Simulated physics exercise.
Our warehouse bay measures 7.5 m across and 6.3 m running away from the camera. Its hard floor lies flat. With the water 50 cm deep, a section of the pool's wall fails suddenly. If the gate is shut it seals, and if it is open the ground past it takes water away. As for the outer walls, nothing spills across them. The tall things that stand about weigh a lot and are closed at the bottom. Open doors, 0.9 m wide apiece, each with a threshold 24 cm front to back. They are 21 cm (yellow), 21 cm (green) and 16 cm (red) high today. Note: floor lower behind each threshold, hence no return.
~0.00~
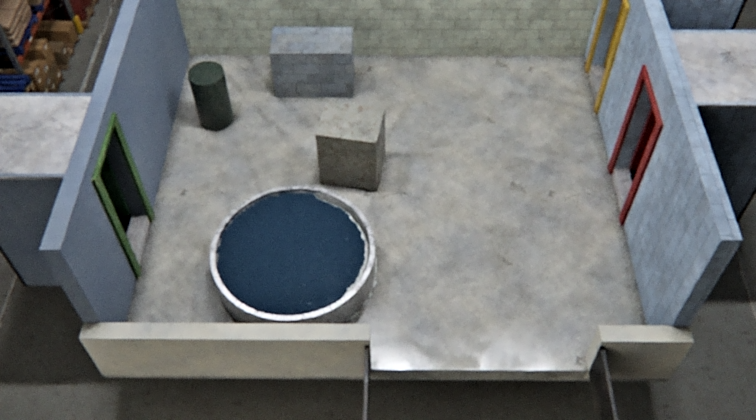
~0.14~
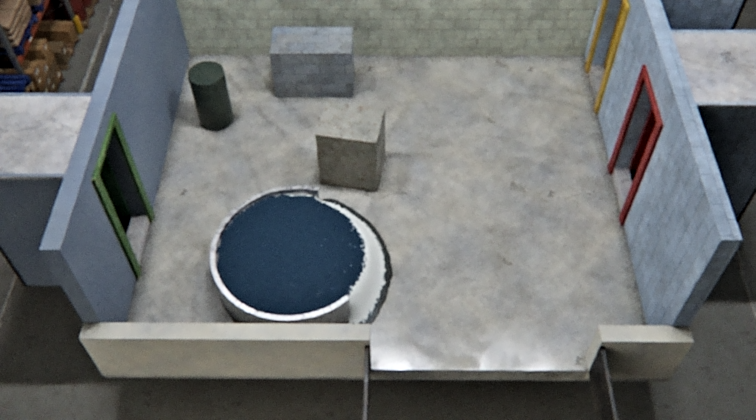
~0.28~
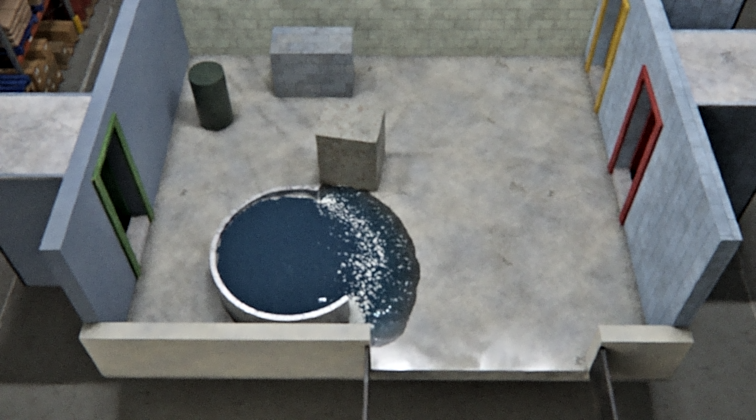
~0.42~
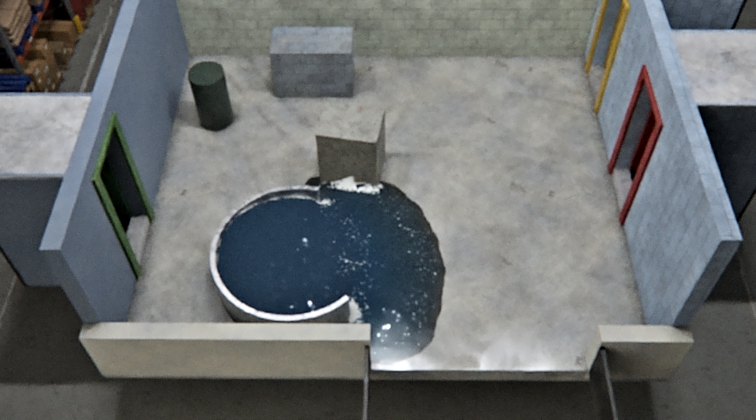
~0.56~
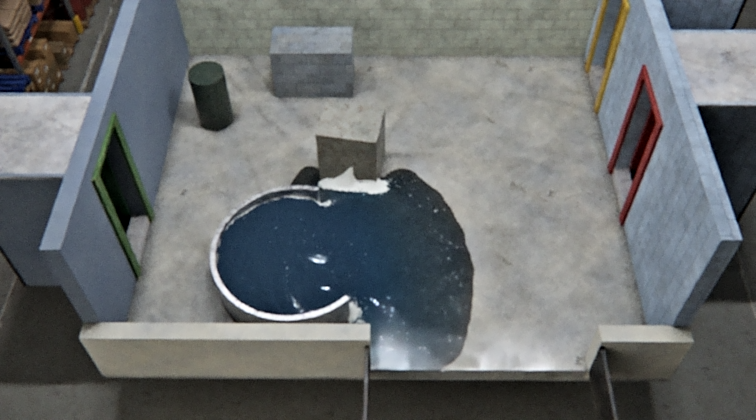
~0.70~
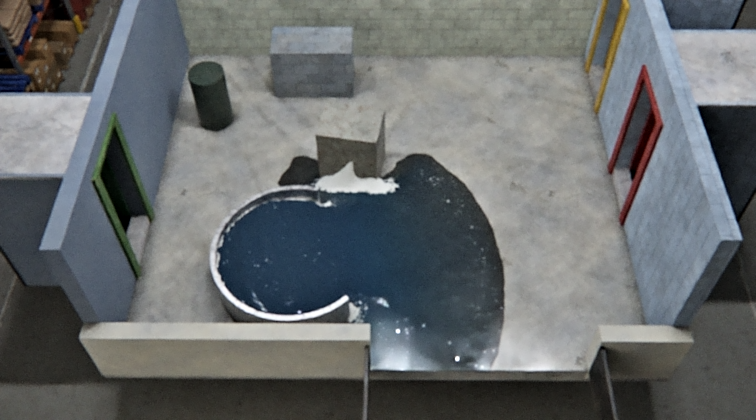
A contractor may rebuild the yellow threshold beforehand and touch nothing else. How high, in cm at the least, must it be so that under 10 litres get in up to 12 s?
It would need to be roughly 9.5 cm high.
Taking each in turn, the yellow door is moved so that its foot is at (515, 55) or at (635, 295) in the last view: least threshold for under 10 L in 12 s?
In turn: About 10.0 cm, about 15 cm.
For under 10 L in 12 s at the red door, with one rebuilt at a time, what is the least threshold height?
Red door, minimum about 18 cm.
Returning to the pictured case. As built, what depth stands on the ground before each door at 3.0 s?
Yellow door 10 cm, green door 0 cm, red door 20 cm.
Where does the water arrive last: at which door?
Door: Green.
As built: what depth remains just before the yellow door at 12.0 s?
Lab note: Depth approx. 4.5 cm.
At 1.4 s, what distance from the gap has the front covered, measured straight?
Roughly 3.8 m.
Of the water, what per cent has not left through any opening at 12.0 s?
I'd put it at about 74 per cent.
After 1.4 s water covers 40 % of the floor, deepest (23 cm) near (367, 194); it has not reached the yellow door.
After 3.0 s water covers 55 % of the floor, deepest (21 cm) near (617, 279); 10 cm at the yellow door, 0 litres in over its 21 cm threshold.
After 12.0 s water covers 95 % of the floor, deepest (7 cm) near (360, 74); 4 cm at the yellow door, 0 litres in over its 21 cm threshold.
At the yellow door as built, the water arrived by 2.4 s and peaked near 12 cm at 5.8 s.
With a threshold of 8.5 cm, 17 litres would have come in within the 12 s; with 11.5 cm, 4 litres. So under 10 litres takes about 9.5 cm.
